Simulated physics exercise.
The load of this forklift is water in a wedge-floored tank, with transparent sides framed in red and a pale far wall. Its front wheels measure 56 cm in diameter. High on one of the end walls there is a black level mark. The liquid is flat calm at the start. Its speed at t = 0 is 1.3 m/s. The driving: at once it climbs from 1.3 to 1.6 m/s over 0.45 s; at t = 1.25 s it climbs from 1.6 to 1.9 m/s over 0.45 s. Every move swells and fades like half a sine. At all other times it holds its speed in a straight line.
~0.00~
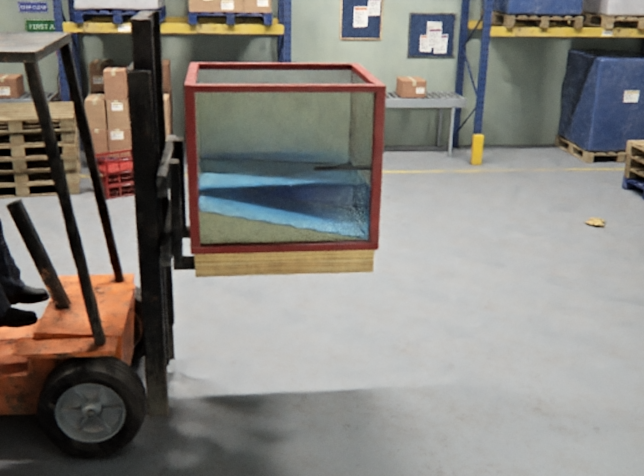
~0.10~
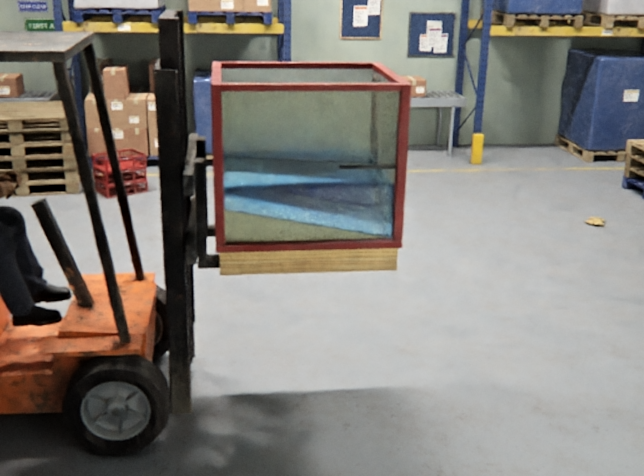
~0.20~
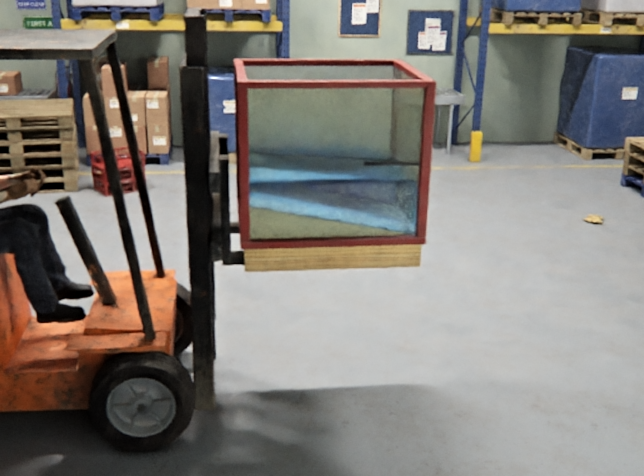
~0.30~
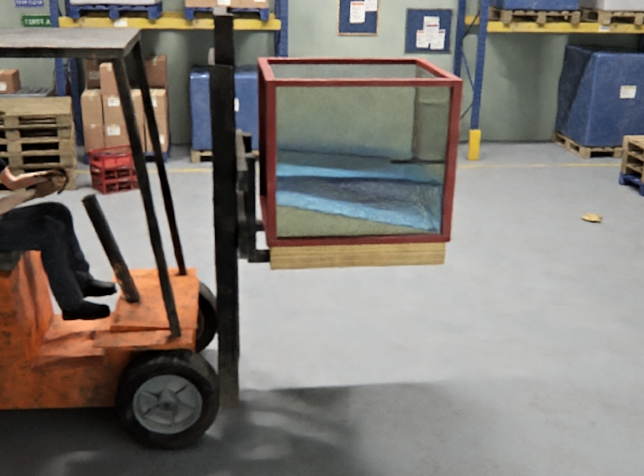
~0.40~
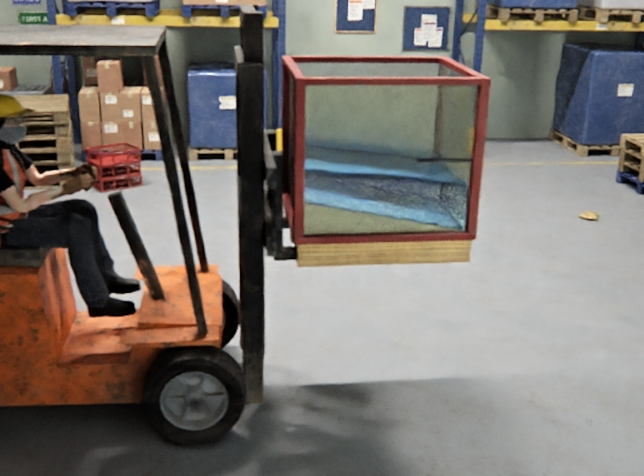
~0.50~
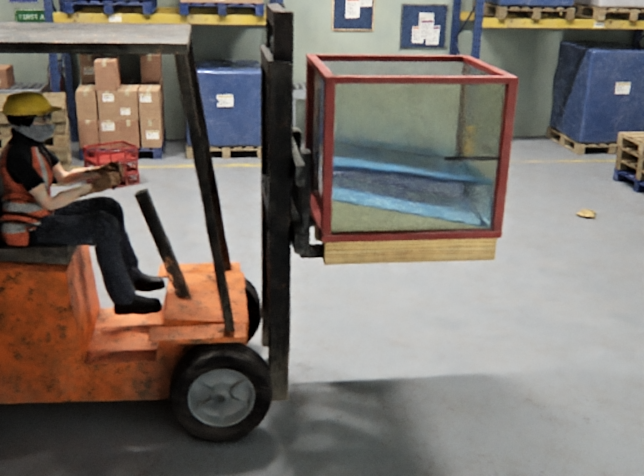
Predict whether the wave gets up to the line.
It tops the mark.
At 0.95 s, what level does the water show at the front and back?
Front 32 cm, back 32 cm.
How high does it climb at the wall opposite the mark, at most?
It peaks near 50 cm.
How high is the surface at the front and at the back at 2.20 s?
About 32 cm in front and 30 cm behind.
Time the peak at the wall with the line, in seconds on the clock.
Around 2.5 s.
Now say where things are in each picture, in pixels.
In the first frame, the water reaches (354, 179) at the front end; it reaches (213, 181) at the back end; no slope yet; the front is on the right, levels are read along the near wall; the black line, on the front wall, is at (353, 168); a wheel hub at (89, 417).
In the second frame, the water reaches (378, 177) at the front end; it reaches (238, 180) at the back end; no slope yet.
In the third frame, the water reaches (402, 174) at the front end; it reaches (263, 177) at the back end; hardly any slope.
In the fourth frame, the water reaches (427, 178) at the front end; it reaches (289, 170) at the back end; it is heaped 4° towards the back.
In the fifth frame, the water reaches (452, 179) at the front end; it reaches (316, 165) at the back end; it is heaped 7° towards the back.
In the sixth frame, the water reaches (478, 178) at the front end; it reaches (344, 160) at the back end; it is heaped 8° towards the back; a wheel hub at (222, 402).
By 0.95 s it stands 32 cm high behind and 33 cm in front; all of it is still inside.
By 1.55 s it stands 35 cm high behind and 30 cm in front; all of it is still inside.
By 2.20 s it stands 31 cm high behind and 31 cm in front; all of it is still inside.
By 4.68 s the waves are smaller; the highest at the front wall was 44 cm, at 2.50 s, against a line at 40 cm.
